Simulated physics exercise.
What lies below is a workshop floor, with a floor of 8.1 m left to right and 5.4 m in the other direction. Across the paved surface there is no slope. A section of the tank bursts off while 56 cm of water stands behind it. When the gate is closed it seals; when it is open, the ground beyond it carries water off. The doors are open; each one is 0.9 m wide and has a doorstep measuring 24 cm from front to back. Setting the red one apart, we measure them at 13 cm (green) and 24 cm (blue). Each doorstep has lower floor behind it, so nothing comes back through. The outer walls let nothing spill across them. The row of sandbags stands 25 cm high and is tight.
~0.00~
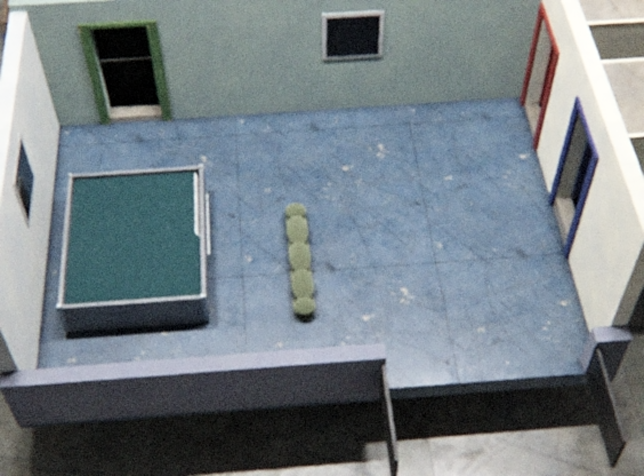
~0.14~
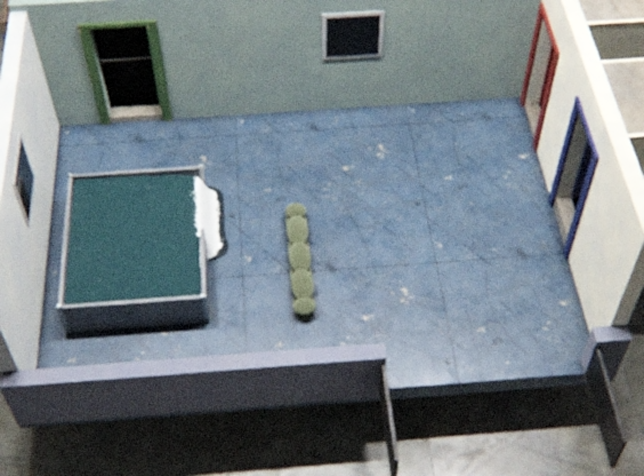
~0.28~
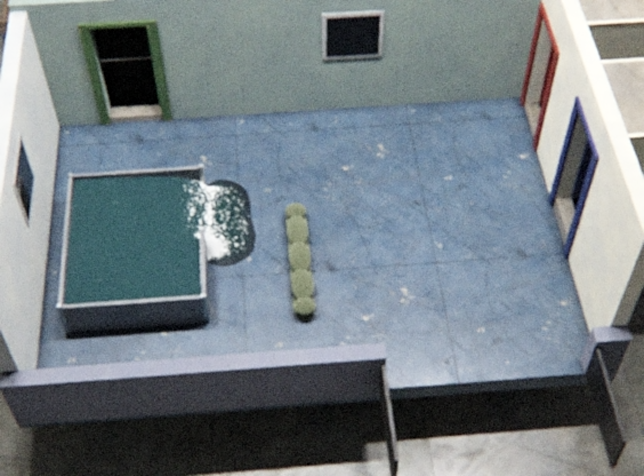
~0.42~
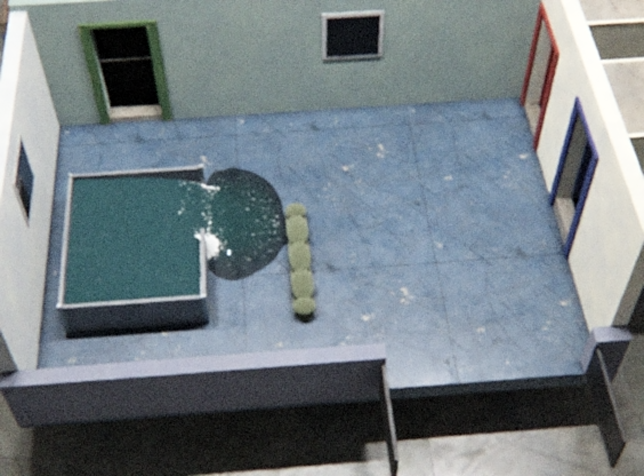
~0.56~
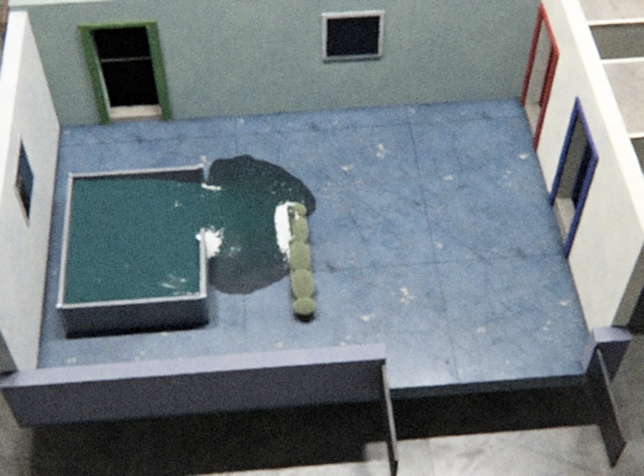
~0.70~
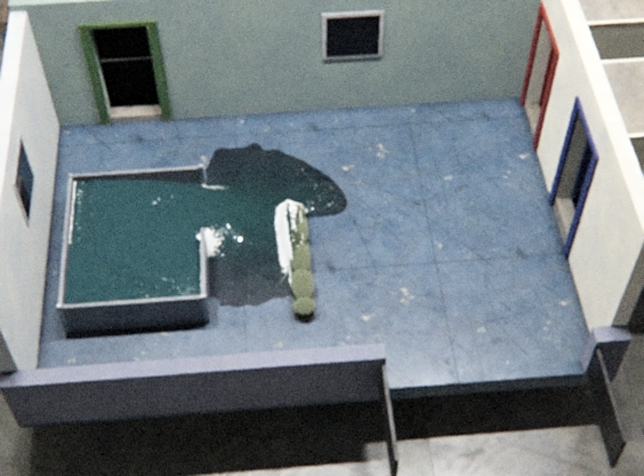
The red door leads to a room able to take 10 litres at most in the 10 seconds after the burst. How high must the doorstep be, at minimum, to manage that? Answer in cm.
At least 26 cm.
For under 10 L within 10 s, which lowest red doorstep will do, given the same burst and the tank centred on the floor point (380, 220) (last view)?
In this case, 33 cm or so.
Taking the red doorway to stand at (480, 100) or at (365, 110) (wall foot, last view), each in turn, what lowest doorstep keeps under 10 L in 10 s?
Around 18 and 16 cm respectively.
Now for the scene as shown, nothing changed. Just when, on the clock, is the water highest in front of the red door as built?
It peaks at about 3.2 s.
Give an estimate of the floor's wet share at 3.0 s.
I'd say near 55 percent.
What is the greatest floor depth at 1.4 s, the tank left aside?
Max depth: Around 38 cm.
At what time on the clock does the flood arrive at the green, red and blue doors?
Arrival times - green 4.5 s, red 2.4 s, blue 3.4 s.
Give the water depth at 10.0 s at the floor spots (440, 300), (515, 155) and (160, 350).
Roughly 5, 8 and 6 centimetres.
After 1.4 s water covers 25 % of the floor, deepest (38 cm) near (277, 224); it has not reached the red door.
After 3.0 s water covers 55 % of the floor, deepest (32 cm) near (514, 104); 24 cm at the red door, 6 litres in over its 10 cm doorstep.
After 10.0 s water covers 95 % of the floor, deepest (8 cm) near (586, 358); 8 cm at the red door, 203 litres in over its 10 cm doorstep.
At the red door as built, the water arrived by 2.4 s and peaked near 27 cm at 3.2 s.
Run again over the same 10 s with other heights there, 23 litres in over 22.5 cm, 2 litres over 30.5 cm. The limit of 10 litres is kept from about 26 cm up.
